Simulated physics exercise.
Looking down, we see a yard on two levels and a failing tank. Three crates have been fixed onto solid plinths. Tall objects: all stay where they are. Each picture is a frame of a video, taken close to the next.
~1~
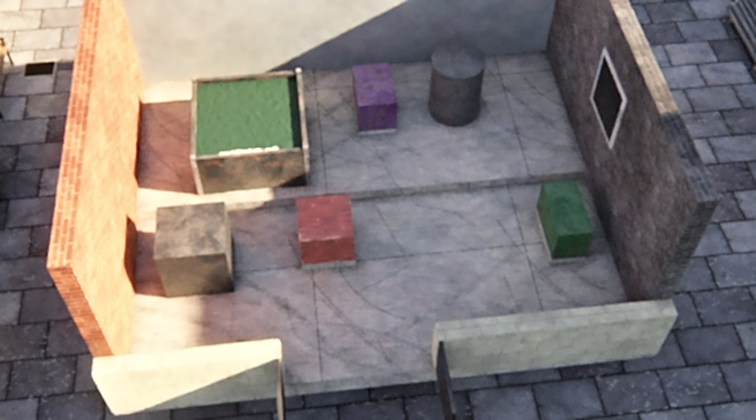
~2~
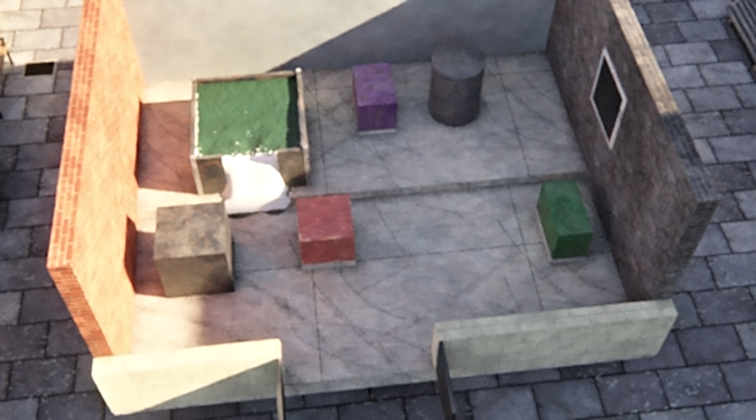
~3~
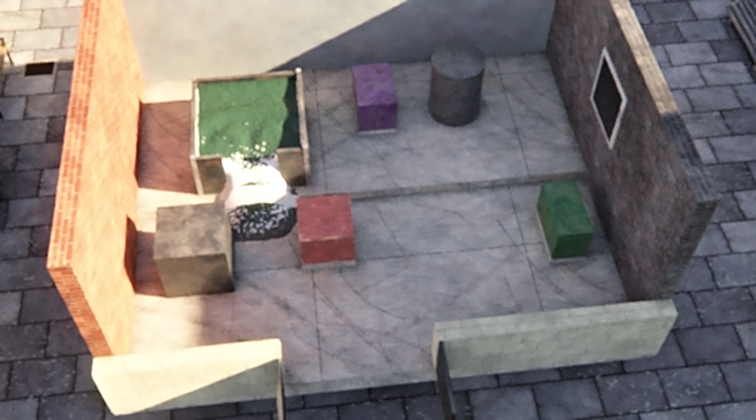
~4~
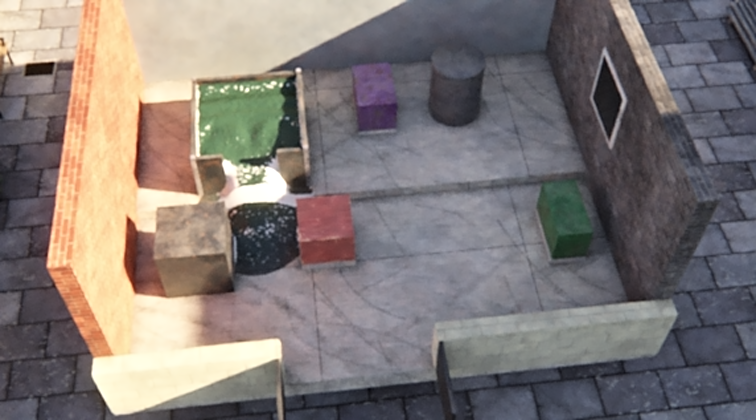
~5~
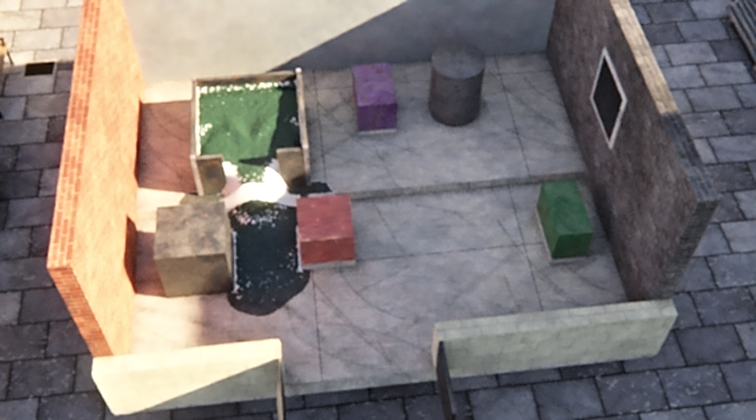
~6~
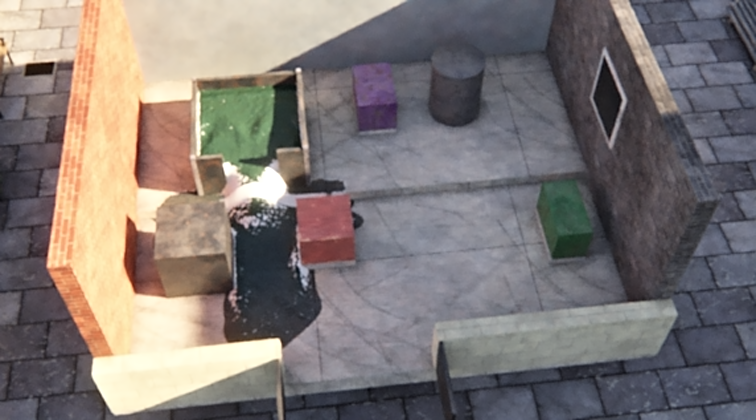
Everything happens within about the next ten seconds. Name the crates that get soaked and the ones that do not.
The red crate gets soaked; the purple crate does not get soaked; the green crate does not get soaked.
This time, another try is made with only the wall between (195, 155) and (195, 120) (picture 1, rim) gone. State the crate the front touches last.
Last: The crate marked green.
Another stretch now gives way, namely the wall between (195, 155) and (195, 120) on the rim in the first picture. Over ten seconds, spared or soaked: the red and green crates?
Well, the red crate is never reached, and the green crate gets reached as well.
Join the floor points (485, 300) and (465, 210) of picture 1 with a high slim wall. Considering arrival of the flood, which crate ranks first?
The red crate.
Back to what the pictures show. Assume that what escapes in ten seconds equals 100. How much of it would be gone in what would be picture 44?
Working it through, I arrive at 75 per cent.
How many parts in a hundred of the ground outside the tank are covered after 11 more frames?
Around 25 percent.
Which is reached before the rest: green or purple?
It is the green one.
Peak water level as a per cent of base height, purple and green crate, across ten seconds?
0 and 40 %, roughly.
A moment on, water covers 20 % of the floor; the red crate water round its plinth, the purple crate not reached, the green crate not reached.
Next, water covers 25 % of the floor; the red crate water round its plinth, the purple crate not reached, the green crate not reached.
Then, water covers 30 % of the floor; the red crate water round its plinth, the purple crate not reached, the green crate water round its plinth.
Later, water covers 35 % of the floor; the red crate water round its plinth, the purple crate not reached, the green crate water round its plinth.
In the end, water covers 50 % of the floor; the red crate was topped, the purple crate stayed above the water, the green crate stayed above the water.
